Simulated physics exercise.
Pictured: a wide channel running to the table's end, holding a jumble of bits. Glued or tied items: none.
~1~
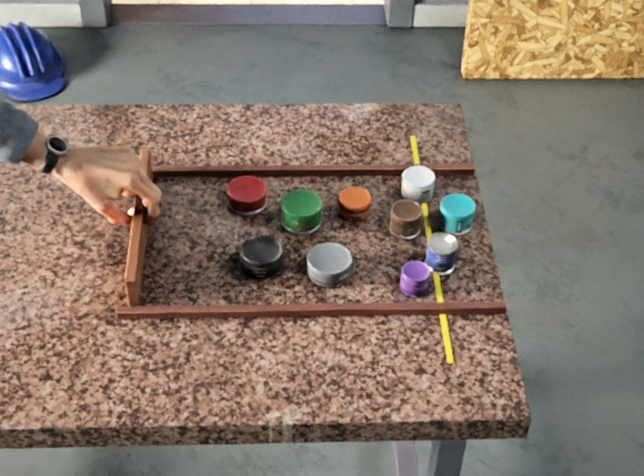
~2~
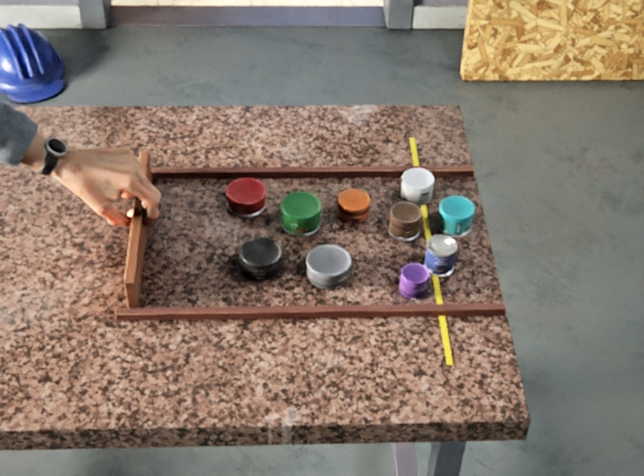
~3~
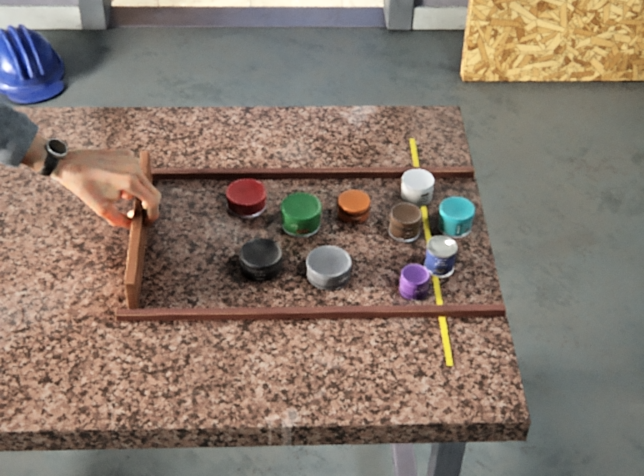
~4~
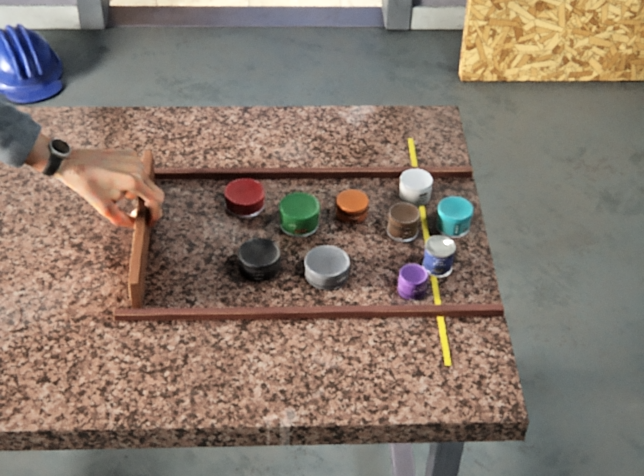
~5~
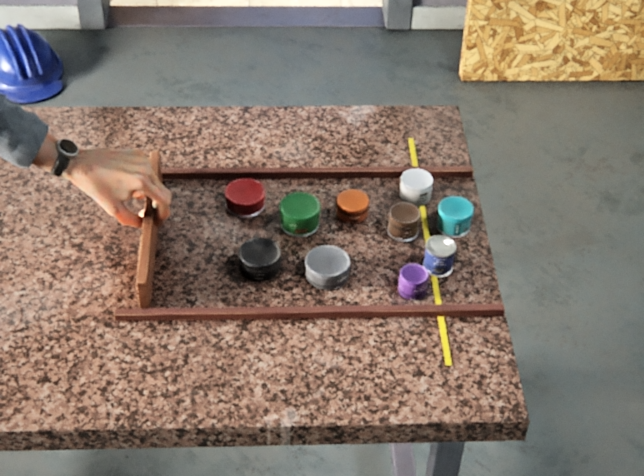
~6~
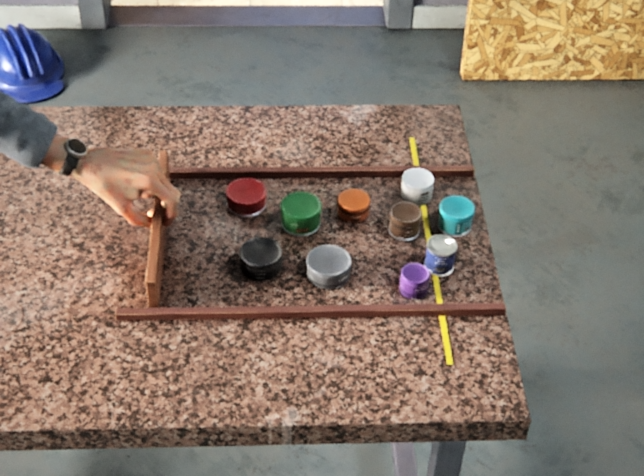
On a speckled stone tabletop, two thin wooden rails form a channel holding a scatter of small coloured pots, with a yellow tape across its right part. A hand holds an upright board still at the left end, then slides it slightly right, while the pots stay in place.
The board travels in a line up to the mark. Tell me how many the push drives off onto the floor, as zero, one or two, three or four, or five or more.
One or two, I think.
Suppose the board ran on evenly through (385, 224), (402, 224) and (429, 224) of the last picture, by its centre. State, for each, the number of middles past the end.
The counts are 0, 0 and 1, in that order.
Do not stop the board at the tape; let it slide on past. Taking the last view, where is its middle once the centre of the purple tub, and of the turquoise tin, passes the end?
The middle is at (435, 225) when it's the purple tub, and at (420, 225) when it's the turquoise tin.
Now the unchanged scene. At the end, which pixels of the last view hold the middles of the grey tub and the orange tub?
First object: (461, 285); second object: (470, 202).
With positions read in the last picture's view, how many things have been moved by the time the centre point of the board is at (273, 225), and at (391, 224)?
Counts: 4, 10.
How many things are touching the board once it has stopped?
It touches 4.
A little later, none off yet; turquoise tin at rest near (456, 216); blue pot at rest near (440, 256); white tub at rest near (417, 187).
When it is over, the number that fall off is one or two; down, turquoise tin.
